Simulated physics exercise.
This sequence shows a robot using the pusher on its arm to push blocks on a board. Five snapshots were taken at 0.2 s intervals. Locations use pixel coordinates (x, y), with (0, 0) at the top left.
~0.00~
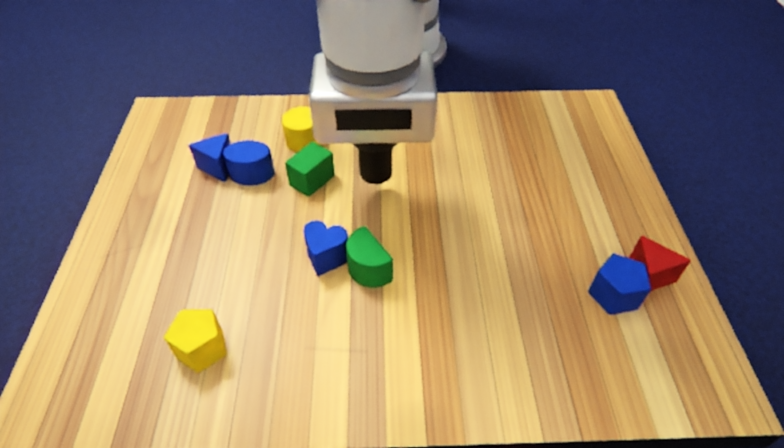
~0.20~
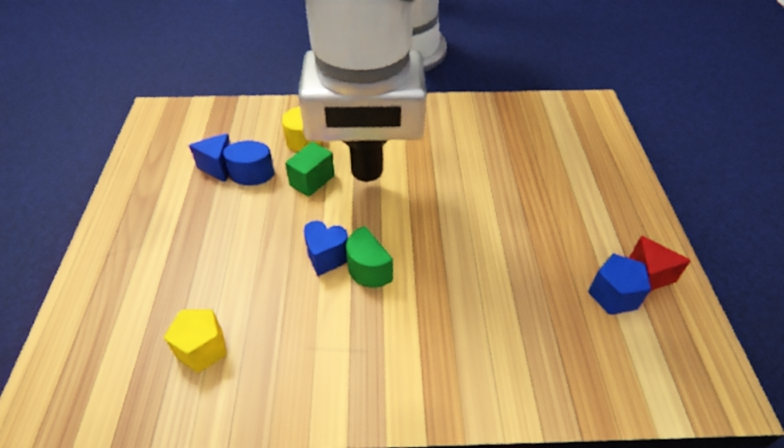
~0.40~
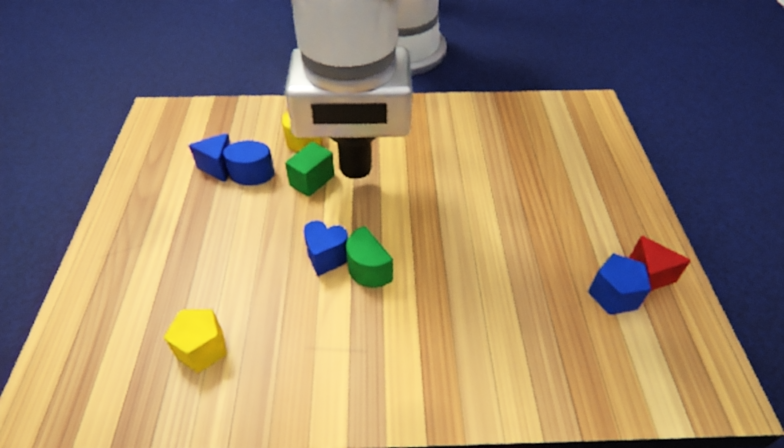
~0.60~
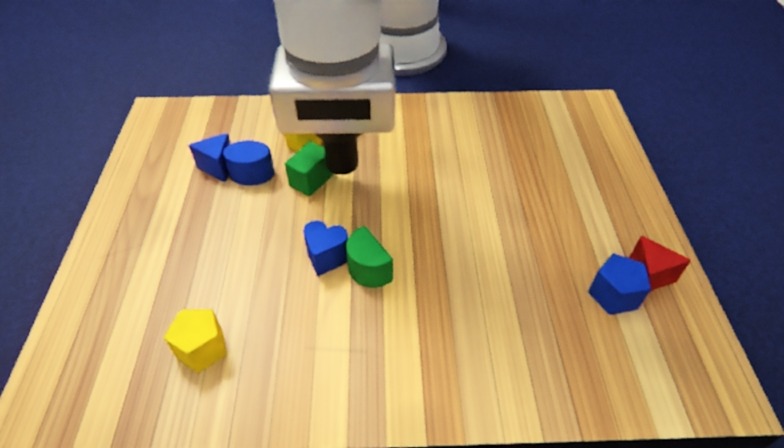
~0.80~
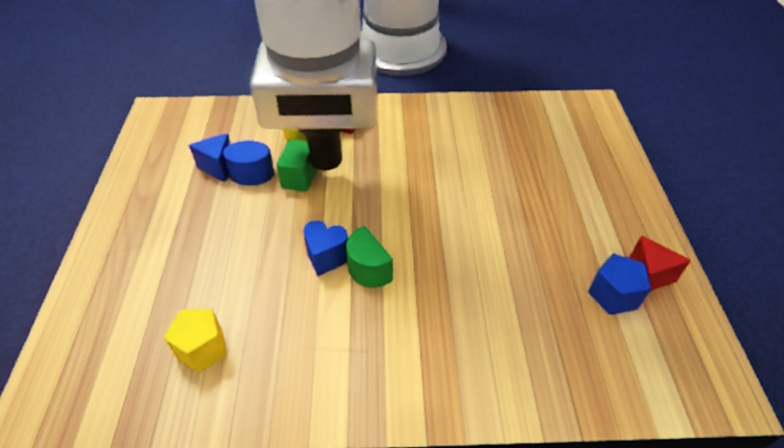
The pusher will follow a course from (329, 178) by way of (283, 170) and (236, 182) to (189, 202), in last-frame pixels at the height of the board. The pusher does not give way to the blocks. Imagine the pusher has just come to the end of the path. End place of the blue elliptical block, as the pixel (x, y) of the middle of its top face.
At the end it should sit near (115, 166).
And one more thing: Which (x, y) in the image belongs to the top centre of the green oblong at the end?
My best guess is (150, 173).
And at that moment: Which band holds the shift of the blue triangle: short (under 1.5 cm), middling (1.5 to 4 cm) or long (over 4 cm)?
Shift: Over 4 cm.
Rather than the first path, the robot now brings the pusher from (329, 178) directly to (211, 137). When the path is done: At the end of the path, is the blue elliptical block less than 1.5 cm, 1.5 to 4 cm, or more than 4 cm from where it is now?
Distance: More than 4 cm.
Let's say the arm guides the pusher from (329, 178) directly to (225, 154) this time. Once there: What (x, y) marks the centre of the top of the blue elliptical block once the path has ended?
In the picture, that point is around (160, 163).
What follows on the original path. One third of the way, pusher at (279, 153); blue triangle at (180, 145), turned 40° clockwise; blue elliptical block at (209, 152), turned 25° anticlockwise; green oblong at (248, 147).
Two thirds of the way, pusher at (229, 166); blue triangle at (156, 141), turned 65° clockwise; blue elliptical block at (157, 161), turned 20° anticlockwise; green oblong at (197, 158).
At the end, pusher at (182, 185); blue triangle at (155, 141), turned 70° clockwise; blue elliptical block at (115, 166); green oblong at (150, 173), turned 20° clockwise; yellow disc still.
